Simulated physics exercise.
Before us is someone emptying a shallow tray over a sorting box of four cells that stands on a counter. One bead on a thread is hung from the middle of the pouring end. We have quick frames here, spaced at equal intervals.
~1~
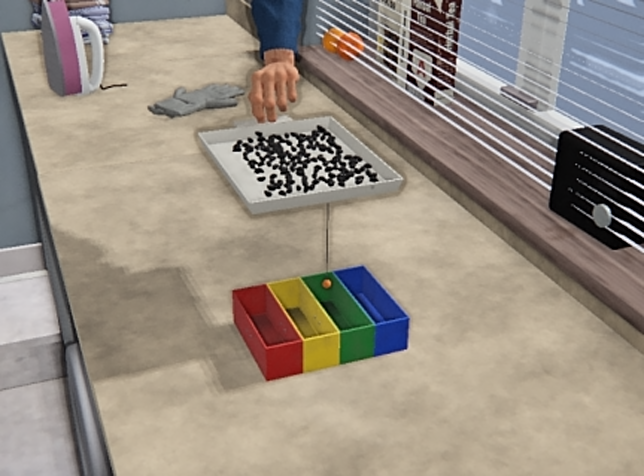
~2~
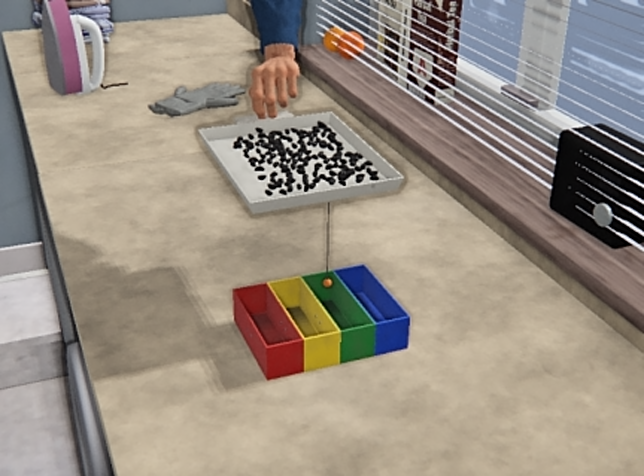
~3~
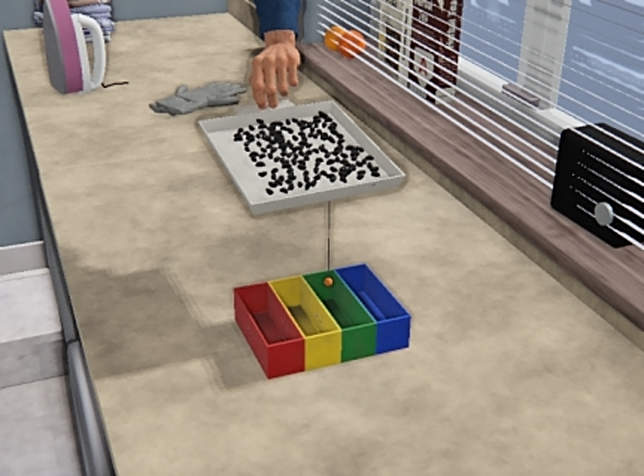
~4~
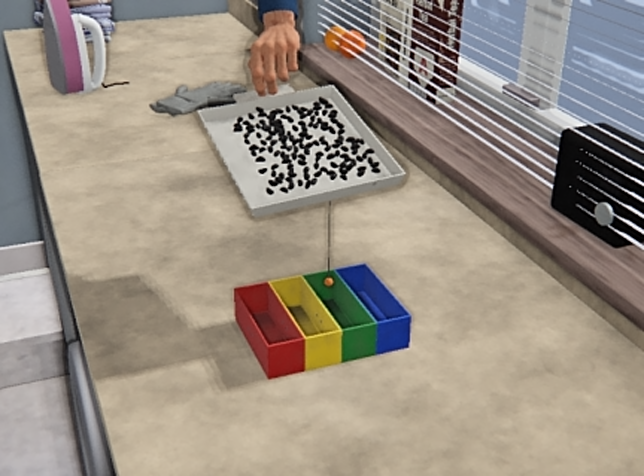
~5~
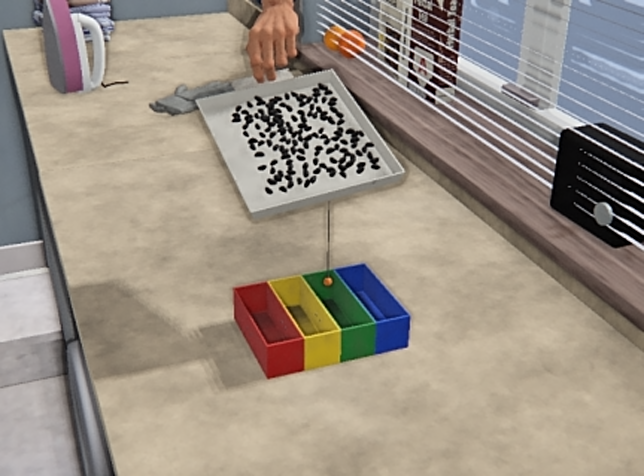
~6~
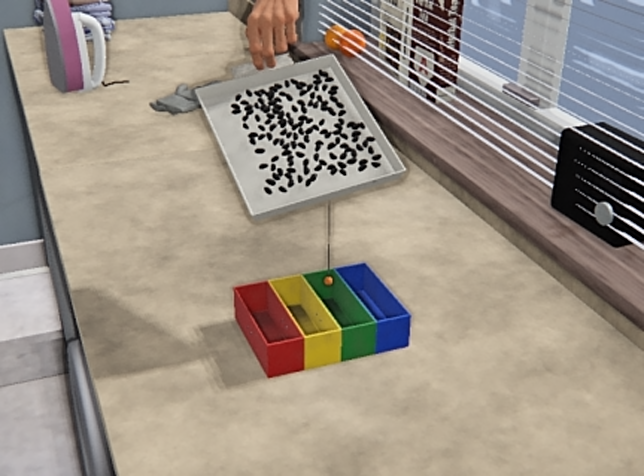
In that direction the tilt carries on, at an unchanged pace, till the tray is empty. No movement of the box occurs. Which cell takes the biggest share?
The red cell.
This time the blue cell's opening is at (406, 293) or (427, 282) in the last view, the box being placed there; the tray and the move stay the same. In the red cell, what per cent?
Trial 1 20%, trial 2 10%.
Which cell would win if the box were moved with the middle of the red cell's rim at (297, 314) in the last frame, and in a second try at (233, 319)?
Case 1 - that red cell; case 2 - the cell in yellow.
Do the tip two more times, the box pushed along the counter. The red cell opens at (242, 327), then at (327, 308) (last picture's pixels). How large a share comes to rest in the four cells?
100 %, 10 %.
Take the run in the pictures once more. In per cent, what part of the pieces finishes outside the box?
Call it some 20 percent of the pieces.
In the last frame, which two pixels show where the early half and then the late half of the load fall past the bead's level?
About (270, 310) to begin with, then about (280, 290).
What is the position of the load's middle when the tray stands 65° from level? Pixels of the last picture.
I'd mark the middle close to (285, 202).
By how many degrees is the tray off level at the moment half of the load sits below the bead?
Near 90 degrees.
Soon after the last picture, tray tipped steeply; nearly all on the tray; a small part falling or outside the box.
A little later, tray tipped past a quarter turn; a small part on the tray; about a third in the red cell; a small part in the yellow cell; a stray few in the green cell; about a third falling or outside the box.
Later still, tray tipped past a quarter turn; about half in the red cell; about a quarter in the yellow cell; a small part in the green cell; about a quarter falling or outside the box.
At rest, tray tipped past a quarter turn; about half in the red cell; about a quarter in the yellow cell; a small part in the green cell; none in the blue cell; about a quarter outside the box.
